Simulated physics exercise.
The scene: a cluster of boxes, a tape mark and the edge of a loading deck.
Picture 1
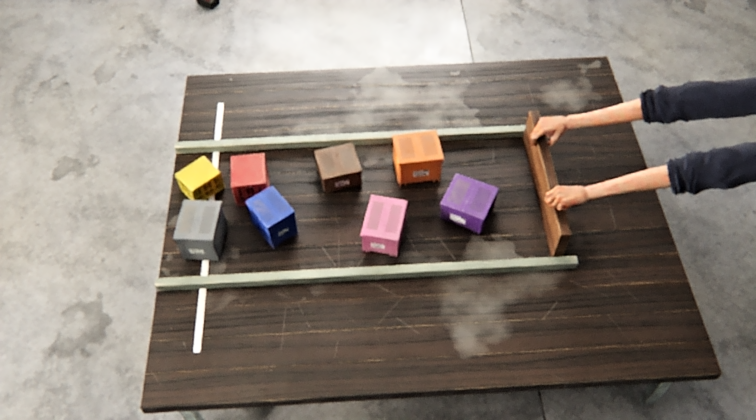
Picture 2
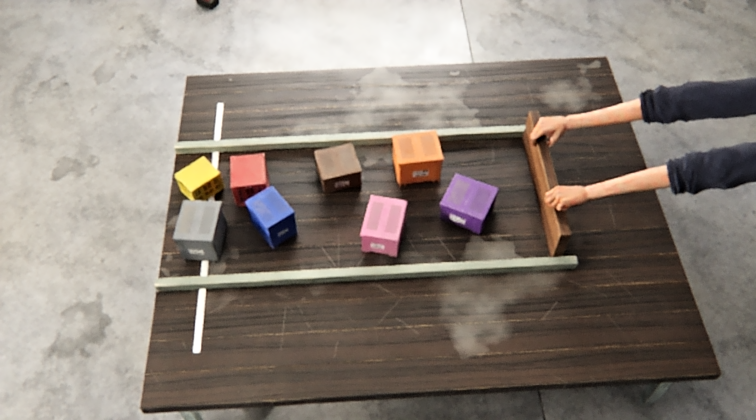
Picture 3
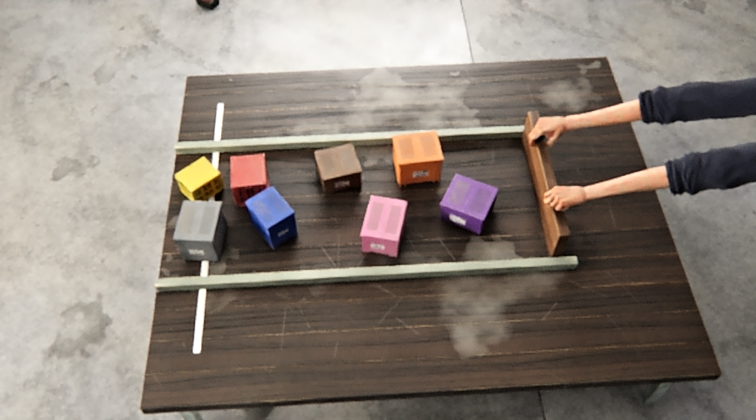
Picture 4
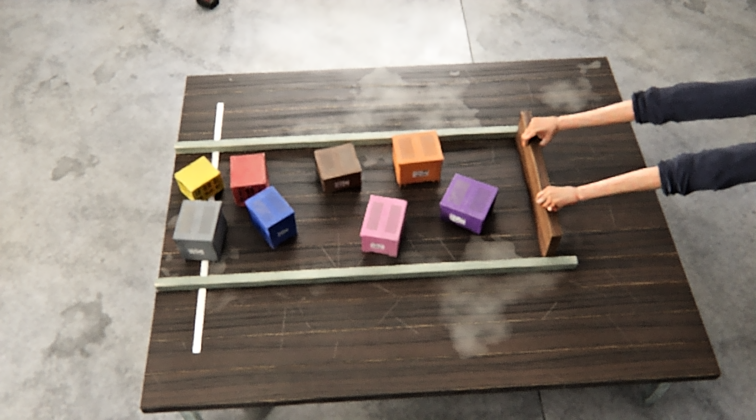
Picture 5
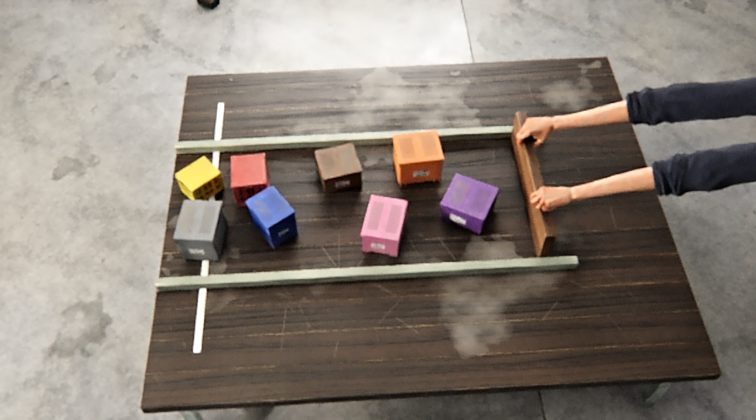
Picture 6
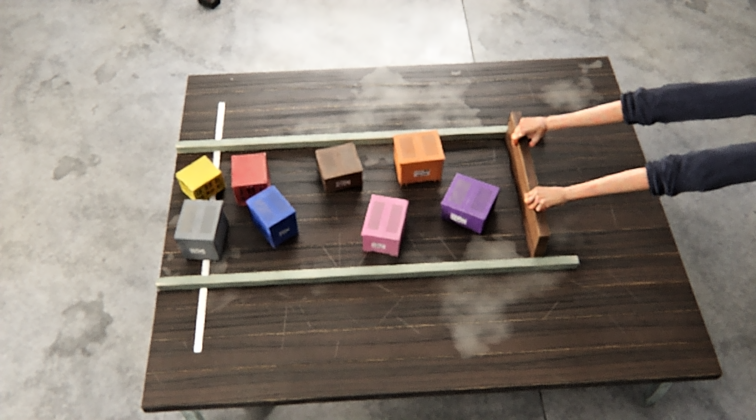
The video shows colored boxes scattered between two pale rails on a dark wooden table, with a white strip beneath them at the left, while two hands at the right slide a wooden plank slightly leftward and the boxes stay still.
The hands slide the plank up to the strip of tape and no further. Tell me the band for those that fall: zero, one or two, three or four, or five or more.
Outcome: The number that fall off is five or more.
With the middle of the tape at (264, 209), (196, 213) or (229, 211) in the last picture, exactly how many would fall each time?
In that order 4, 6 and 6.
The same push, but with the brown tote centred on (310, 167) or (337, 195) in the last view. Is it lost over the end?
In that order, it goes over; drops off.
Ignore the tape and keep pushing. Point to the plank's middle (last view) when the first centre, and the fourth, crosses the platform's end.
About (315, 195), then (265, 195).
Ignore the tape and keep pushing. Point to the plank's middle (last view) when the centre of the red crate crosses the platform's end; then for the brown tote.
Near (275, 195) and (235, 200).
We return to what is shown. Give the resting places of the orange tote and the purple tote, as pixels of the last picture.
First (189, 168), then (183, 228).
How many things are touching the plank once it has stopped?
2 of them.
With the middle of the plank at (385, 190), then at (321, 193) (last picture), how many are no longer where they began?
By then 4, and 8.
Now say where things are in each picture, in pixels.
The first picture shows yellow crate (200, 181); grey tote (202, 231); red crate (251, 180); plank (545, 182); tape (210, 212).
The second picture shows grey tote (202, 232); blue tote (272, 218).
The third picture shows red crate (250, 180); pink tote (384, 226).
The fourth picture shows yellow crate (200, 181); plank (537, 183).
The fifth picture shows grey tote (202, 231); purple tote (469, 204).
The sixth picture shows yellow crate (201, 181); grey tote (203, 231); red crate (251, 179); plank (526, 183); tape (211, 212).
A little later, none off yet; yellow crate at rest near (201, 181); grey tote at rest near (203, 231); red crate at rest near (251, 179).
Next, none off yet; yellow crate at rest near (201, 181); grey tote at rest near (203, 231); red crate shifted a little near (244, 180).
Later still, two off so far; yellow crate fallen near (142, 256); grey tote dropping near (130, 265); red crate shifted well along near (167, 184).
When it is over, the number that fall off is five or more; down, pink tote, brown tote, blue tote, red crate, grey tote and yellow crate.
